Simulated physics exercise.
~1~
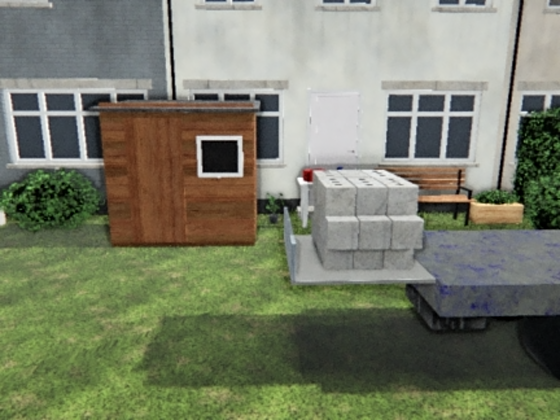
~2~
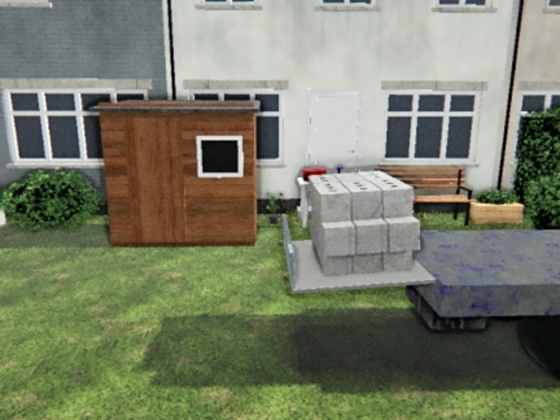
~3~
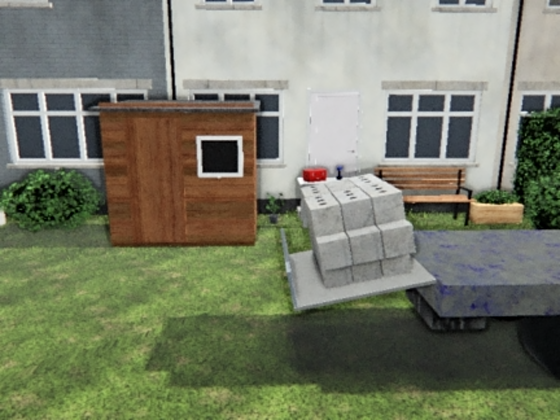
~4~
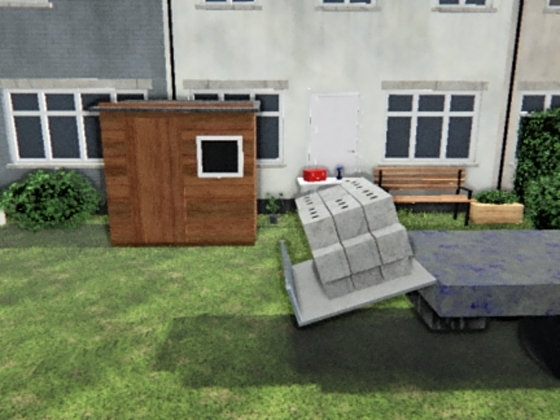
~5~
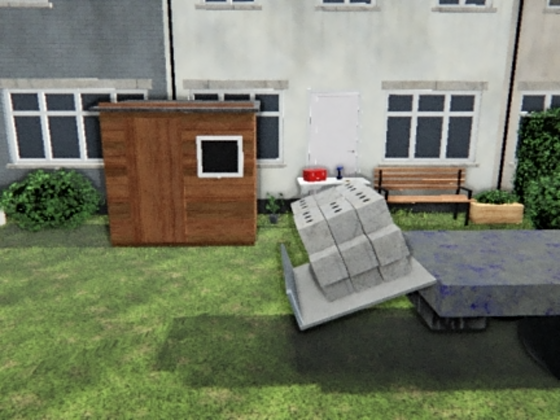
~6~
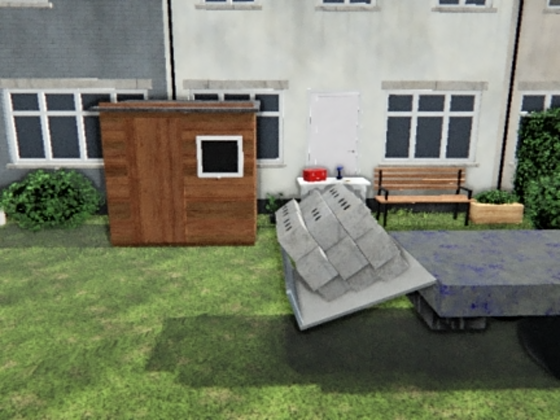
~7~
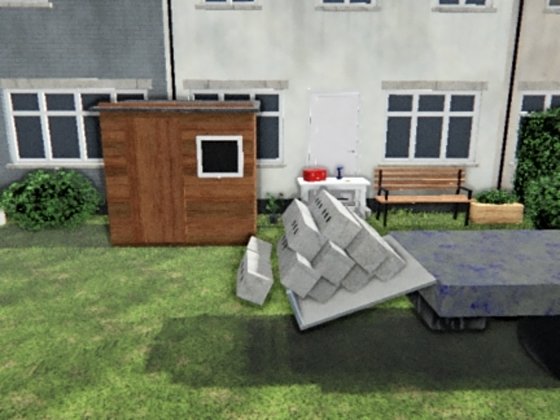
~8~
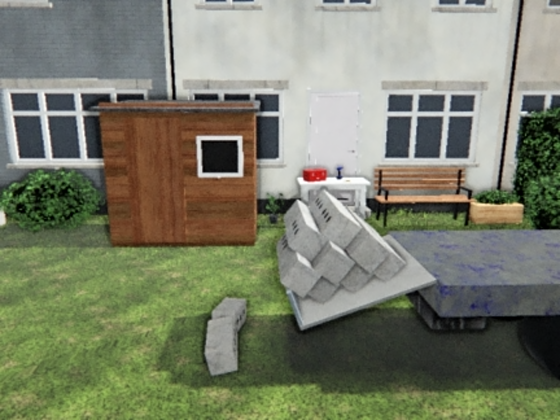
A stack of grey concrete blocks sat on a flap behind a flatbed in a grassy garden until the flap dipped to the left; the blocks leaned and slumped, and a couple dropped onto the grass while the rest stayed heaped on the slope.
